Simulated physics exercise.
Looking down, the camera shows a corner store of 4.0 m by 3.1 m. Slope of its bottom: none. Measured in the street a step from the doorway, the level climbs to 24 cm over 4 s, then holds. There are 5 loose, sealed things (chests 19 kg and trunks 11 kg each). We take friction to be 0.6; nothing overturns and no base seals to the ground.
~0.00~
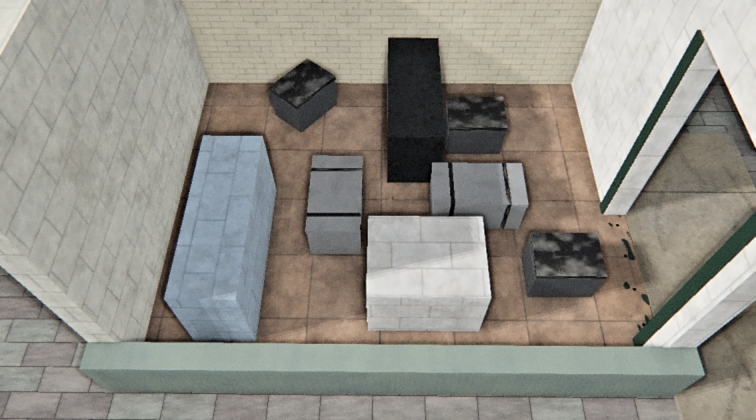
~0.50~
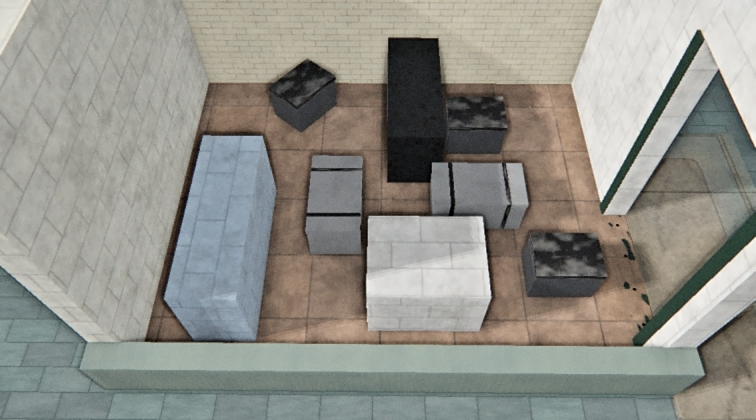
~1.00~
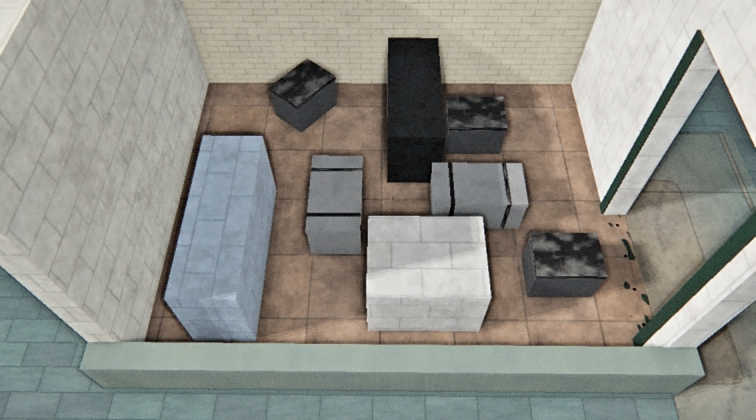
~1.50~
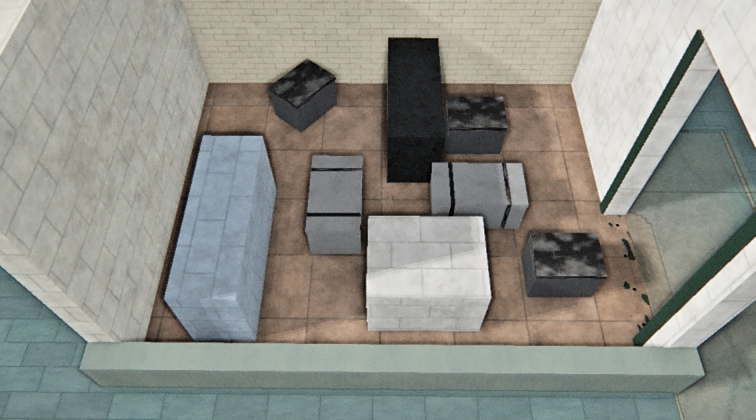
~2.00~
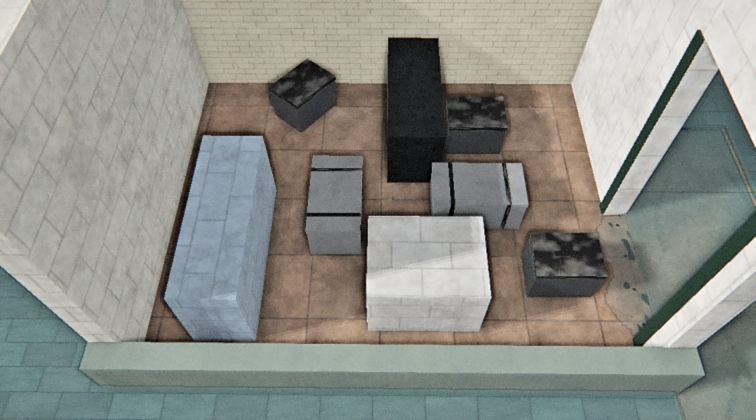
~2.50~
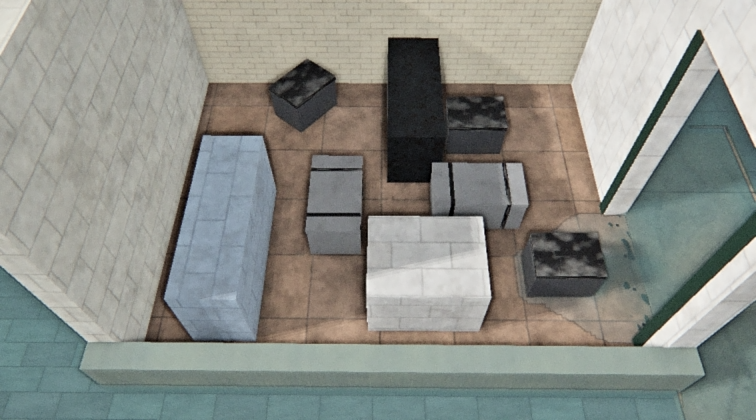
Water spread over the grey paving outside a small walled room, then crept in through the doorway on the right toward a dark box, while the boxes and blocks inside stayed still.
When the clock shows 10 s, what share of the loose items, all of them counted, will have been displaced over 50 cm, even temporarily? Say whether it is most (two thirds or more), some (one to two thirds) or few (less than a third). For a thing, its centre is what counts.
Most.
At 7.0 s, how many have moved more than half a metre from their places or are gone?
By my reckoning, 3.
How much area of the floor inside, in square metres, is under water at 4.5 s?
Around 5.0 m2 of it.
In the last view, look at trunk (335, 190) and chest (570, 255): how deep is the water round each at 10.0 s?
About 13 and 12 cm.
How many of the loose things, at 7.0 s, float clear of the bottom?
Just then, the number is 3.
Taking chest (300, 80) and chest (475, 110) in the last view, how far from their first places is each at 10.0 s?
First 50 cm, then 50 cm.
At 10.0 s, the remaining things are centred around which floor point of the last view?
It works out to somewhere near (391, 169) on the floor.
After 3.5 s 0 of 5 are over 50 cm from their spots; 0 afloat.
After 4.5 s 0 of 5 are over 50 cm from their spots; 0 afloat.
After 7.0 s 3 of 5 are over 50 cm from their spots; 3 afloat.
After 10.0 s 5 of 5 are over 50 cm from their spots, and 5 have been at some point; 5 afloat.
